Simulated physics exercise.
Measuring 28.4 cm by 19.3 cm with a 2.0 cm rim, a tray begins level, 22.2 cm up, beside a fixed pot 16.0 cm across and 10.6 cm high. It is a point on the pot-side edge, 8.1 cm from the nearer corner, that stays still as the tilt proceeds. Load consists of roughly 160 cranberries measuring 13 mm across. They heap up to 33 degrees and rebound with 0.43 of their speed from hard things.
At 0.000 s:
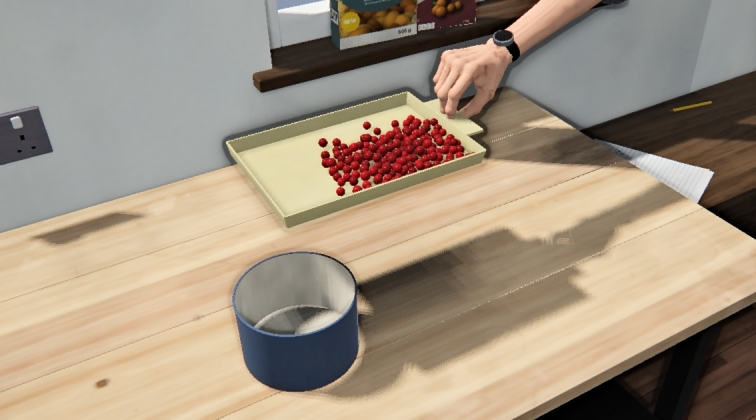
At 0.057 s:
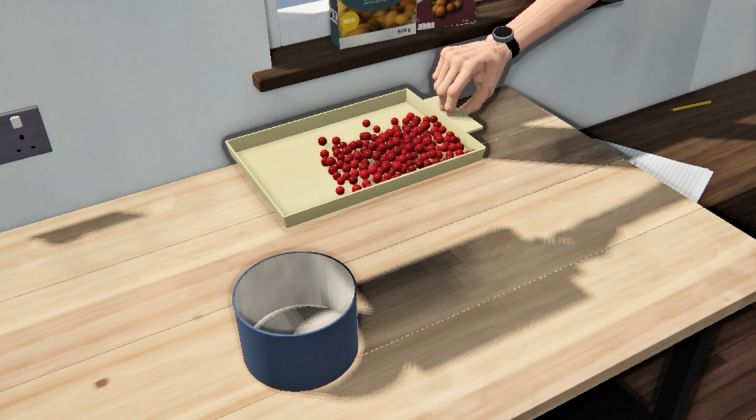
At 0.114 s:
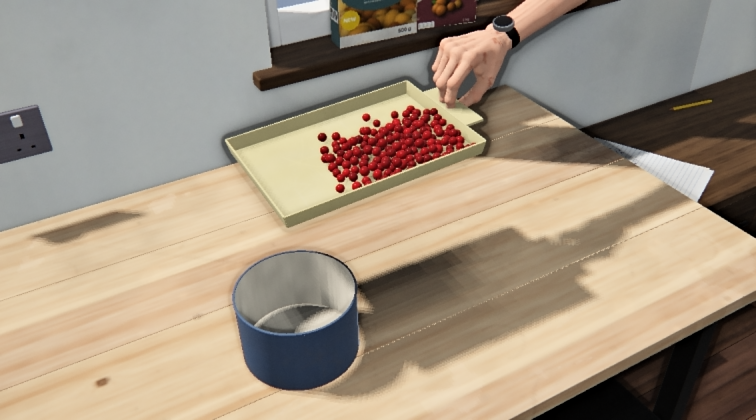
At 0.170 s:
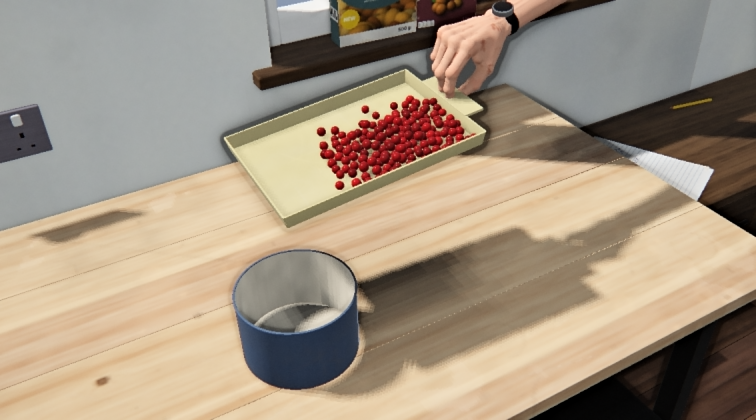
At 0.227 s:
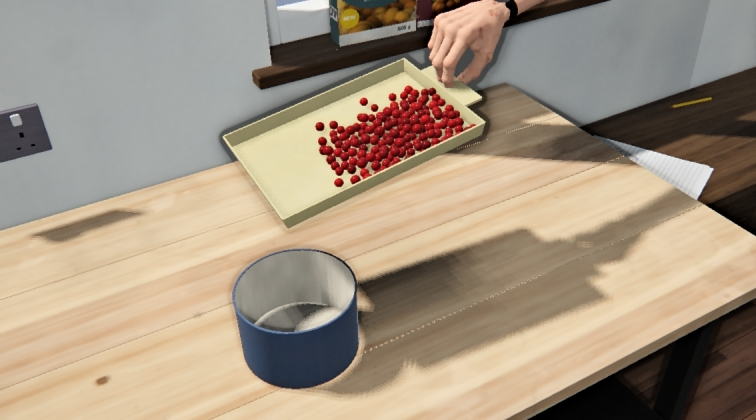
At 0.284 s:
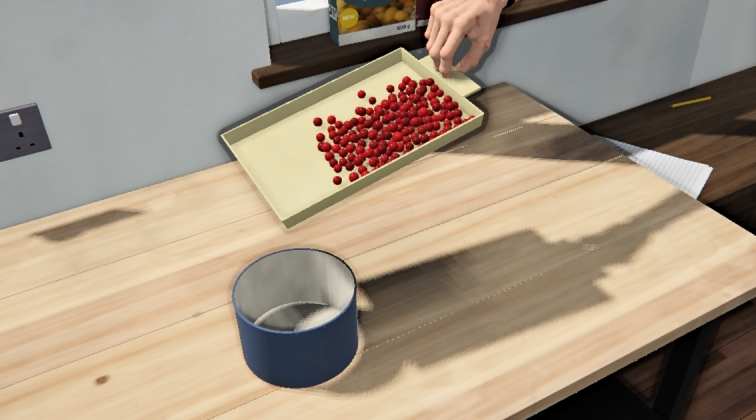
The clip opens on a pale tray of red berries lying nearly level above a wooden table, a hand at its right-hand handle and a blue pot in front. The hand gradually raises that end, tilting the tray modestly toward its left front corner, while the berries stay clustered and the pot stays still.
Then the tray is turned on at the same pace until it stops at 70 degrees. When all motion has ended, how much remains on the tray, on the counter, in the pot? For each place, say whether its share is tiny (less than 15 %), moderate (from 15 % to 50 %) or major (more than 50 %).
Shares - left on the tray: Major, counter: Tiny, pot: Tiny.
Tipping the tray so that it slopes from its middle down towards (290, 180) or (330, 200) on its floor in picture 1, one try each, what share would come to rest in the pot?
5 and 10 %.
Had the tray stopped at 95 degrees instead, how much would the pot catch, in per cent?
In that case some 70 per cent.
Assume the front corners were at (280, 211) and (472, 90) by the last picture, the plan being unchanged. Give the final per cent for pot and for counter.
You'd end with pot at 0 and counter at 25.
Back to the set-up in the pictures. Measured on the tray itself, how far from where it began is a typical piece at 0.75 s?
Roughly 8 cm.
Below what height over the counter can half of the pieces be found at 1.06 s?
Some 28 cm above the counter.
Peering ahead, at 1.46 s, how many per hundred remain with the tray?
About 90 per cent.
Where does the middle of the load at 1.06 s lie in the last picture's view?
Estimated load position: Around (300, 158).
After 0.75 s, tilt 40 degrees; the tray holds 100 %, the pot 0 %.
Then, at 1.06 s, tilt 59 degrees; the tray holds 95 %, the pot 0 %.
After 1.46 s, tilt 70 degrees; the tray holds 90 %, the pot 5 %.
By 2.1 s all is still; tray 90 %, counter 5 %, pot 5 %.
